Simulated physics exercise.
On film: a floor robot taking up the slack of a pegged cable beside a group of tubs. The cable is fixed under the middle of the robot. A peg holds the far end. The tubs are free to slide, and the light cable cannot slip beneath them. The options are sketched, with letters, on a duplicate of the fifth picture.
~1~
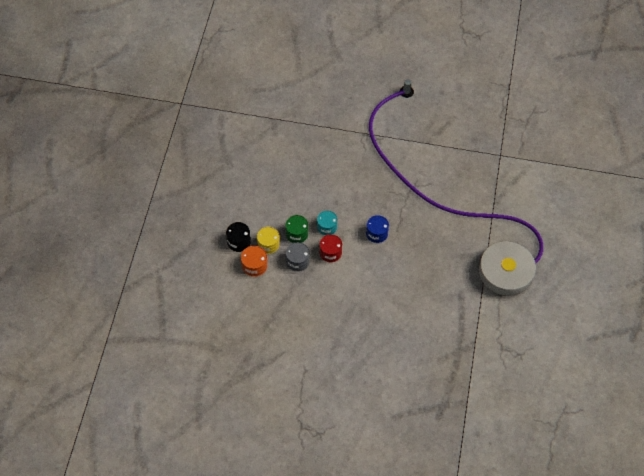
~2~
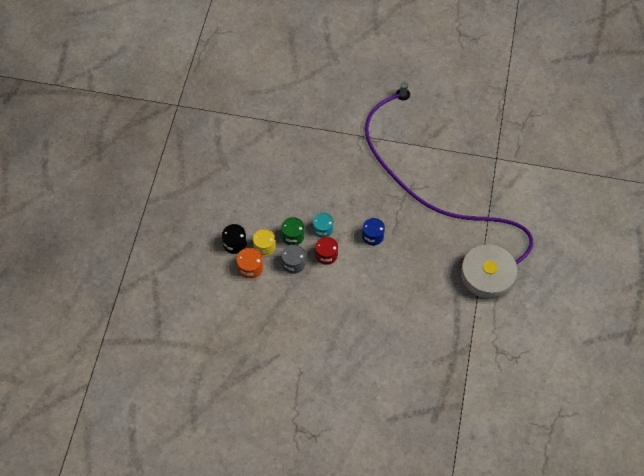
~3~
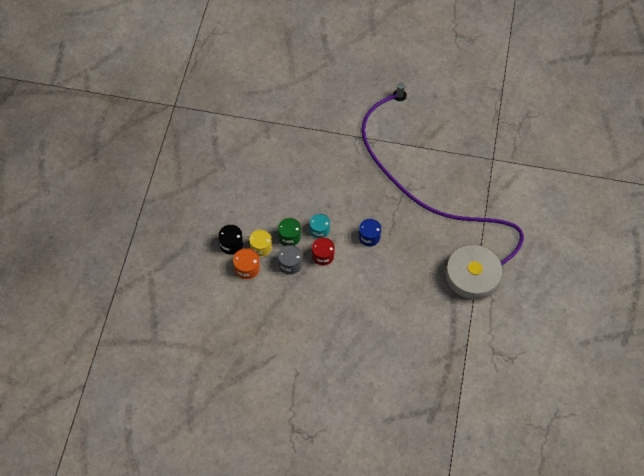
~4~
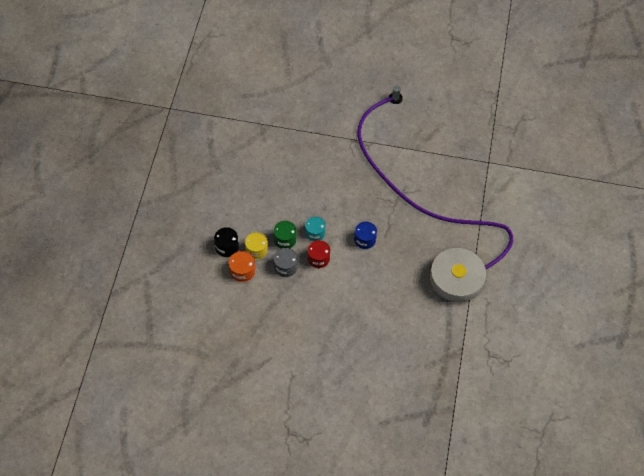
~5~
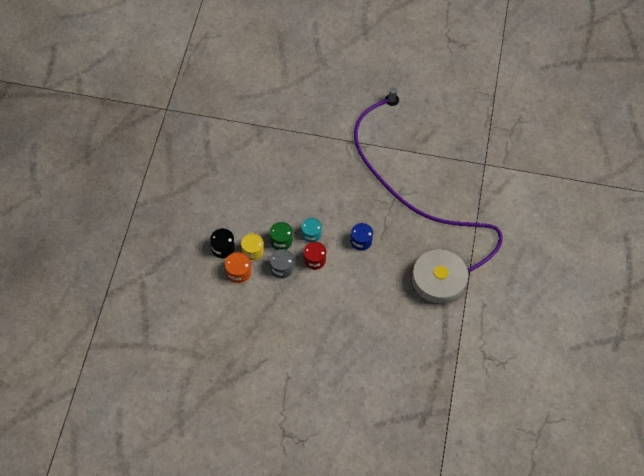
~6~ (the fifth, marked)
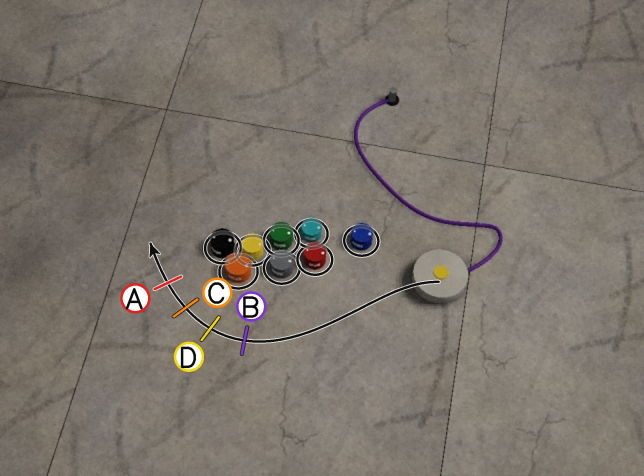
A round grey robot with a yellow spot, joined by a curving purple cable to a small dark peg, slid steadily left across the tiled floor toward a cluster of colourful tubs that stayed bunched together.
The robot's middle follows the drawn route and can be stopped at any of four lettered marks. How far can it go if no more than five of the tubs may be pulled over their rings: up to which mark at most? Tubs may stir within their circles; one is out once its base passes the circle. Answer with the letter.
Up to mark A.
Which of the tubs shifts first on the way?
The blue tub.
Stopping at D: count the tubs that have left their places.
One.
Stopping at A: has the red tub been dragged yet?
Yes.
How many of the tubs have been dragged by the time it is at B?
The count is none.
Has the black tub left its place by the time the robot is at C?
No.
On the copy, A at (168, 283); B at (244, 341); C at (186, 308); D at (210, 329); the route from (439, 282) via (272, 341) to (151, 244).
On A. First, robot (342, 314).
Then, robot (233, 334).
Finally, robot (167, 278); grey tub (276, 256); red tub (300, 245); blue tub (327, 218); three over the rings.
By contrast, B is within the limit but short; C is within the limit but short; D is within the limit but short.
